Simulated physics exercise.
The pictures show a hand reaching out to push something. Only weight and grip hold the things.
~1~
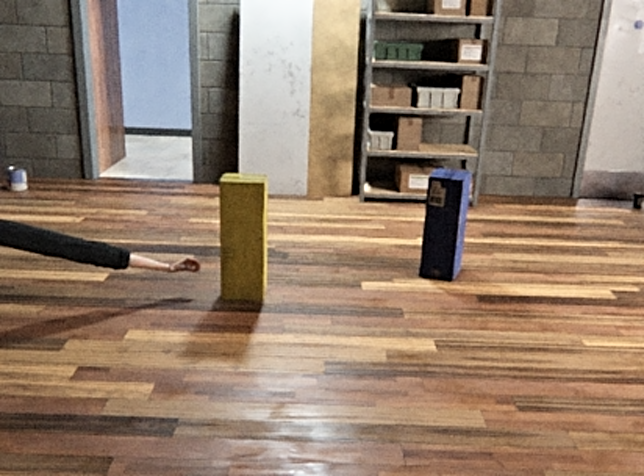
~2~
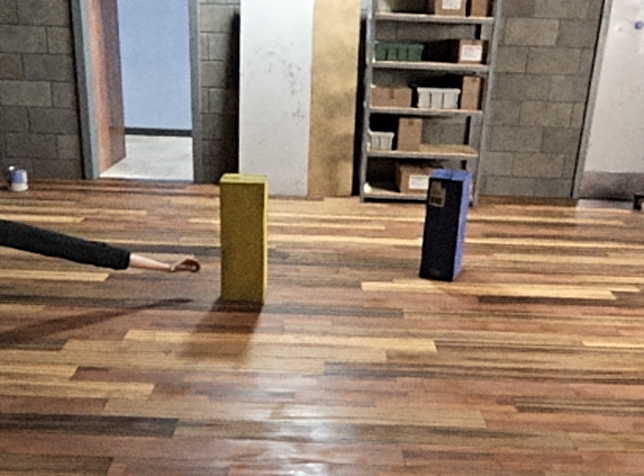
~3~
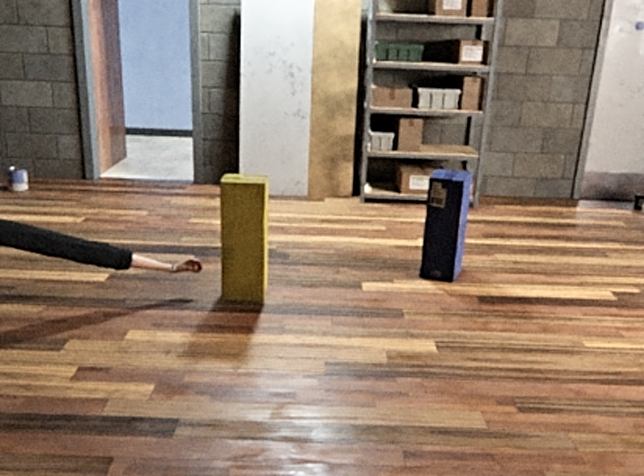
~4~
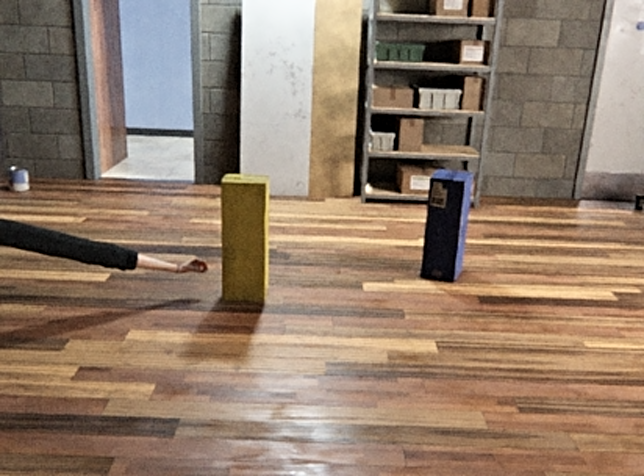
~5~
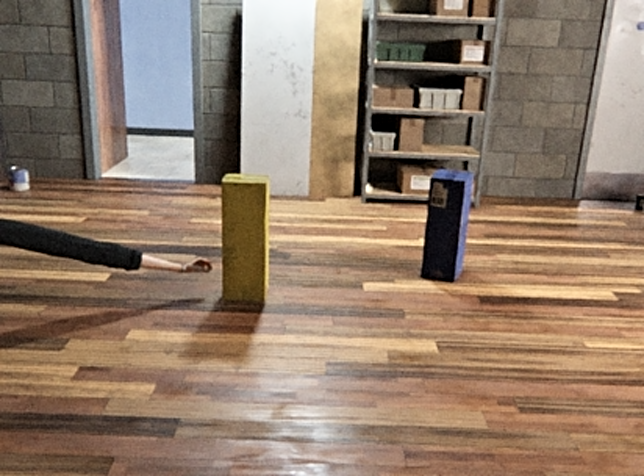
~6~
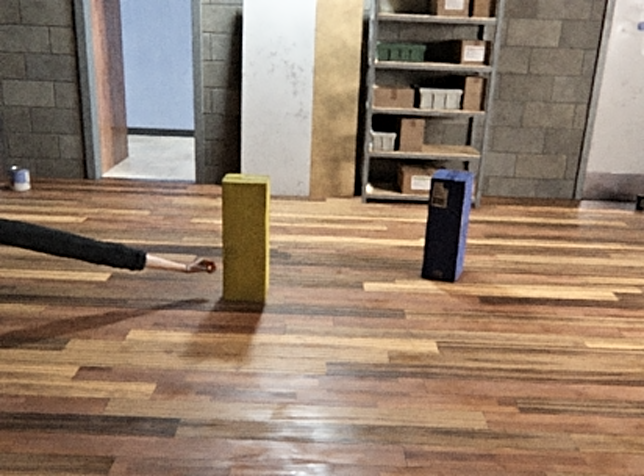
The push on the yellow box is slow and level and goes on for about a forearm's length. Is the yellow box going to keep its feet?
The yellow box is still upright.
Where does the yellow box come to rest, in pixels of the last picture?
Near (313, 241).
Then, 0.50 s later than the last frame, yellow box moved a little near (269, 239).
Then, 0.90 s later than the last frame, yellow box moved about its own width near (295, 240).
When it is over, moved from the start, yellow box. End places, in pixels of the last picture, yellow box near (313, 241).
